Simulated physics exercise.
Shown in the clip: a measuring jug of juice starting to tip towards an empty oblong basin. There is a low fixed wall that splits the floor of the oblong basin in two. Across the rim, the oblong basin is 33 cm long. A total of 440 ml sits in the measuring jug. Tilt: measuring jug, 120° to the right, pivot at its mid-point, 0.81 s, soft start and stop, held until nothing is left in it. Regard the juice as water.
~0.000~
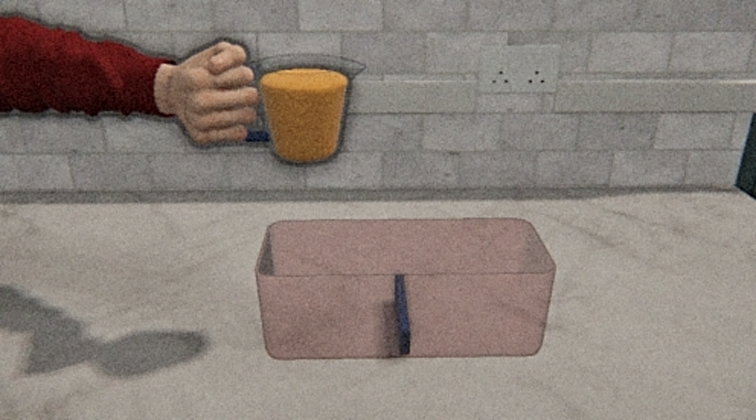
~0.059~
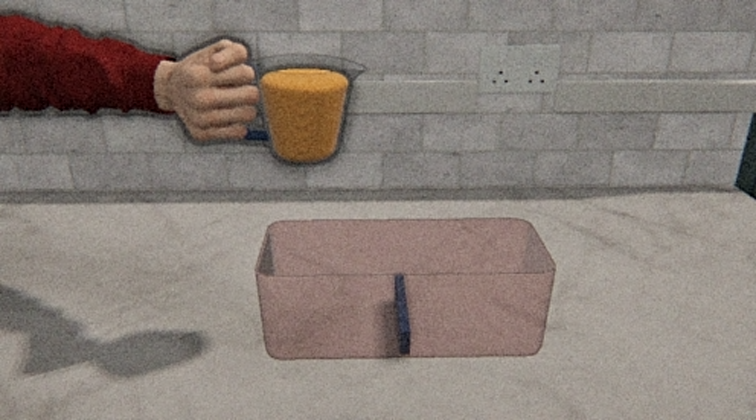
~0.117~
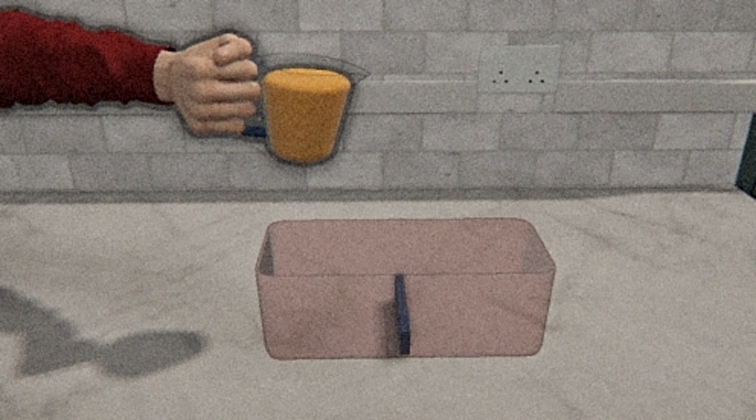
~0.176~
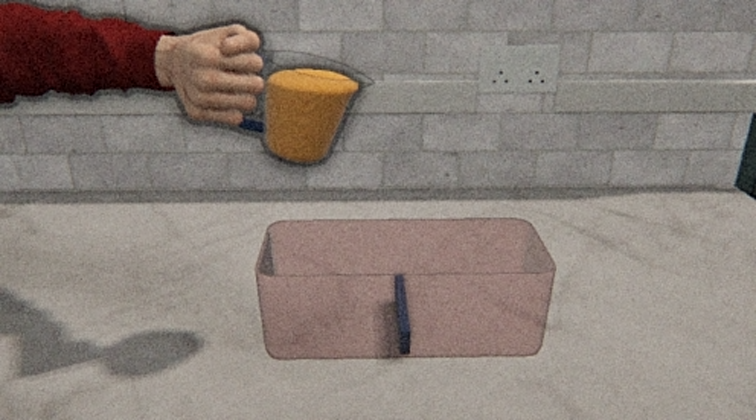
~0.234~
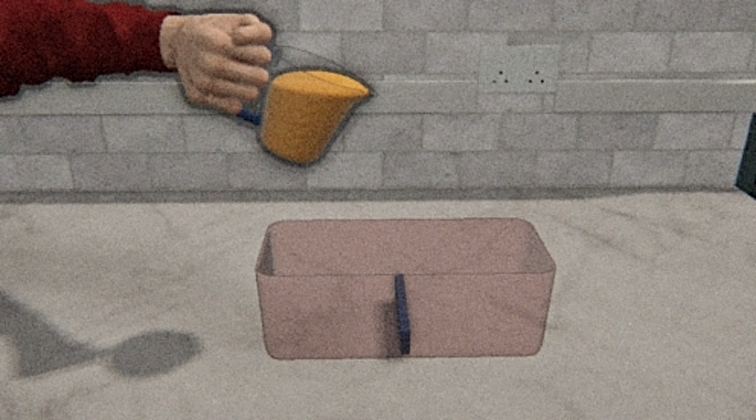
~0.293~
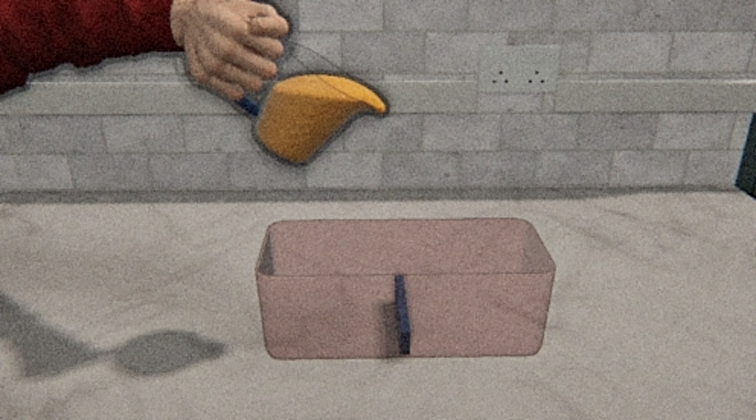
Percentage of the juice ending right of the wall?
64 per cent.
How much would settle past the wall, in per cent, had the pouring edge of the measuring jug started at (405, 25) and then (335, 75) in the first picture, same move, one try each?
I'd say 85 percent on the first go, 20 percent on the next.
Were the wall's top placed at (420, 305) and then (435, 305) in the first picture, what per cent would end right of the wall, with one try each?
Respectively close to 40 and 15 %.
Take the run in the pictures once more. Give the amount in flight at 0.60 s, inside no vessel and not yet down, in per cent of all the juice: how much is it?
Roughly 32 percent.
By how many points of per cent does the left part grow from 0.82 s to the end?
Difference: Approx. 5 %.
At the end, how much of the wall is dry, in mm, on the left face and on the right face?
It's around 26 mm on the left side and around 20 mm on the right side.
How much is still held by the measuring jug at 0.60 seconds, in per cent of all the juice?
Near 34 in a hundred.
Then, 0.60 s in, the tilt is 101° and 35 per cent is still to pour, 0 is left of the wall and 32 right of it.
Then, 0.82 s in, the tilt is 120° and 1 per cent is still to pour, 30 is left of the wall and 64 right of it.
Then, 1.06 s in, the tilt is 120° and 0 per cent is still to pour, 35 is left of the wall and 64 right of it.
Then, 1.31 s in, the tilt is 120° and 0 per cent is still to pour, 35 is left of the wall and 64 right of it.
Finally, 35 per cent lies left of the wall, 64 right of it and 1 outside.
